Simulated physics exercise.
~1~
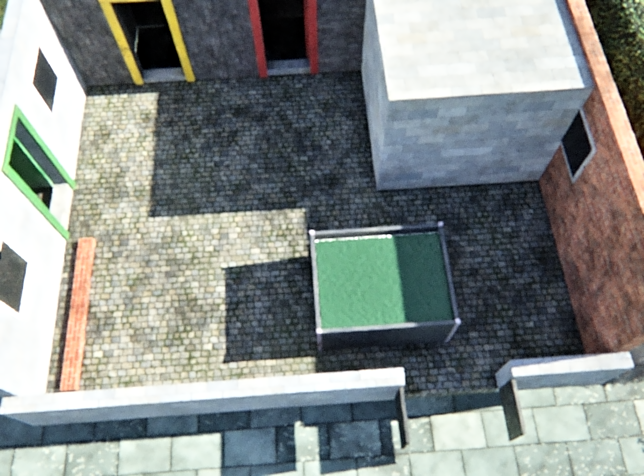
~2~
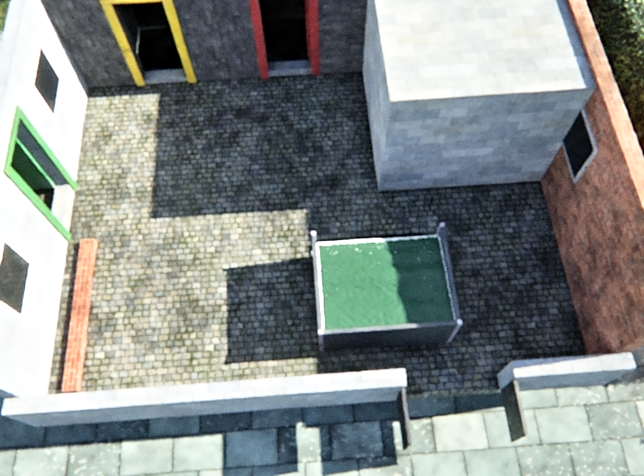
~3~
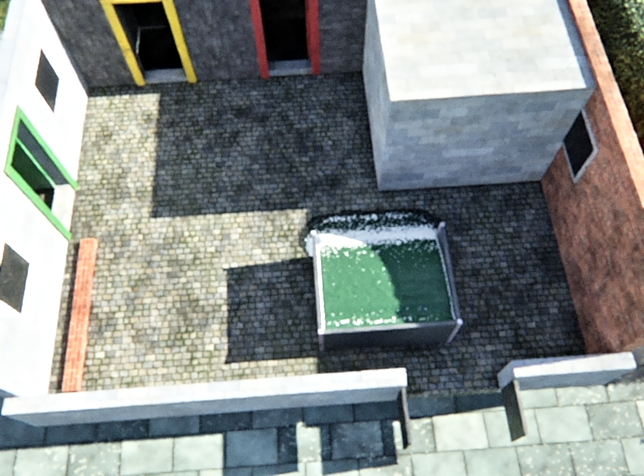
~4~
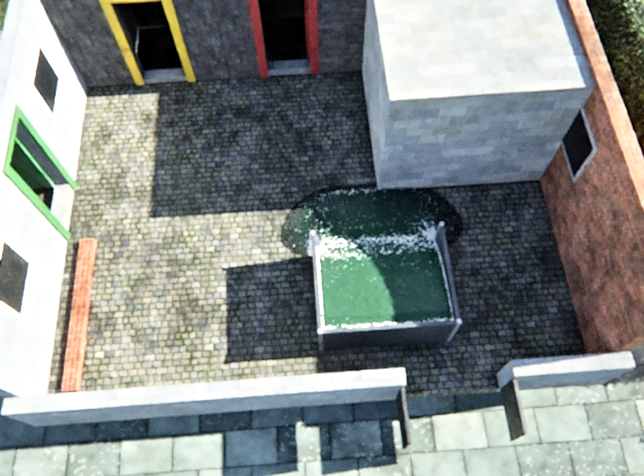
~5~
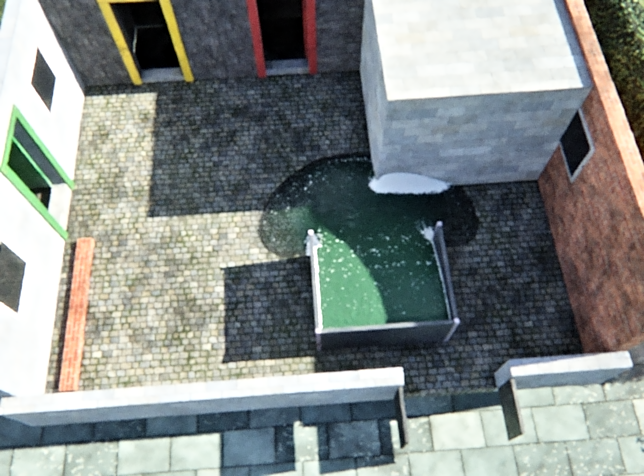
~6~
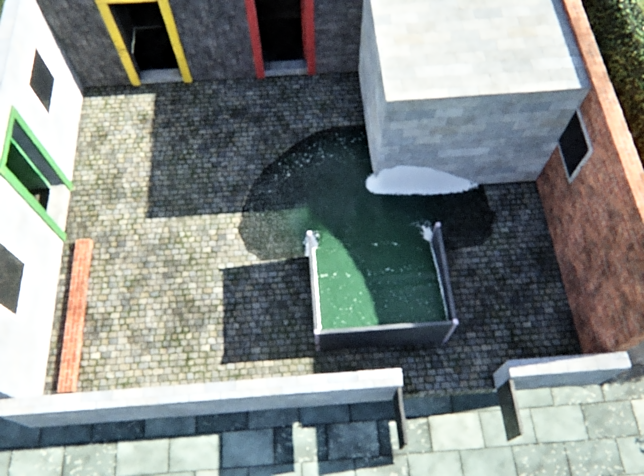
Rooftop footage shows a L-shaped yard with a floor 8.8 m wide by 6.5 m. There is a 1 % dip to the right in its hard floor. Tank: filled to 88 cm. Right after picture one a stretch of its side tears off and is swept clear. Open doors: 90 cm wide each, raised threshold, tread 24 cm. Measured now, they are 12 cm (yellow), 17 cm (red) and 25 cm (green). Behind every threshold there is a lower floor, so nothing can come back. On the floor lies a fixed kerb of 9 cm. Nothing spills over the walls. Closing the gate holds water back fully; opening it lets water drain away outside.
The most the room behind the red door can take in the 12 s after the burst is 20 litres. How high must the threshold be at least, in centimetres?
About 28 cm.
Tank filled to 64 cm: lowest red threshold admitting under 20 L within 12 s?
Then roughly 19 cm.
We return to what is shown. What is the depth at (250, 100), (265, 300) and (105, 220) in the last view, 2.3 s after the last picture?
21, 0 and 0 cm, respectively.
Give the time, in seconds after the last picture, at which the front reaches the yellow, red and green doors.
Arrival times are yellow 1.6 seconds, red 0.5 seconds and green 3.2 seconds.
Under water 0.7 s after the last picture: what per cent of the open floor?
Approximately 30 %.
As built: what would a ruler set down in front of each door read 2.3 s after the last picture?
Yellow door 14 cm, red door 23 cm, green door 0 cm.
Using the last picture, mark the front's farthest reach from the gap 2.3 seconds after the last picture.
Lab note: Front tip approx. (84, 87).
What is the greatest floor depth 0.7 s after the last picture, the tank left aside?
Max depth: Around 50 cm.
Then, 0.7 s after the last picture water covers 30 % of the floor, deepest (50 cm) near (388, 196); 13 cm at the red door, 2 litres in over its 17 cm threshold.
Then, 2.3 s after the last picture water covers 50 % of the floor, deepest (30 cm) near (578, 367); 23 cm at the red door, 101 litres in over its 17 cm threshold.
Then, 11.3 s after the last picture water covers 100 % of the floor, deepest (14 cm) near (269, 390); 4 cm at the red door, 110 litres in over its 17 cm threshold.
At the red door as built, the water peaked near 34 cm, 1.1 s after the last picture.
Run again over the same 12 s with other heights there, 45 litres in over 23.5 cm, 8 litres over 31.5 cm. The limit of 20 litres is kept from about 28 cm up.
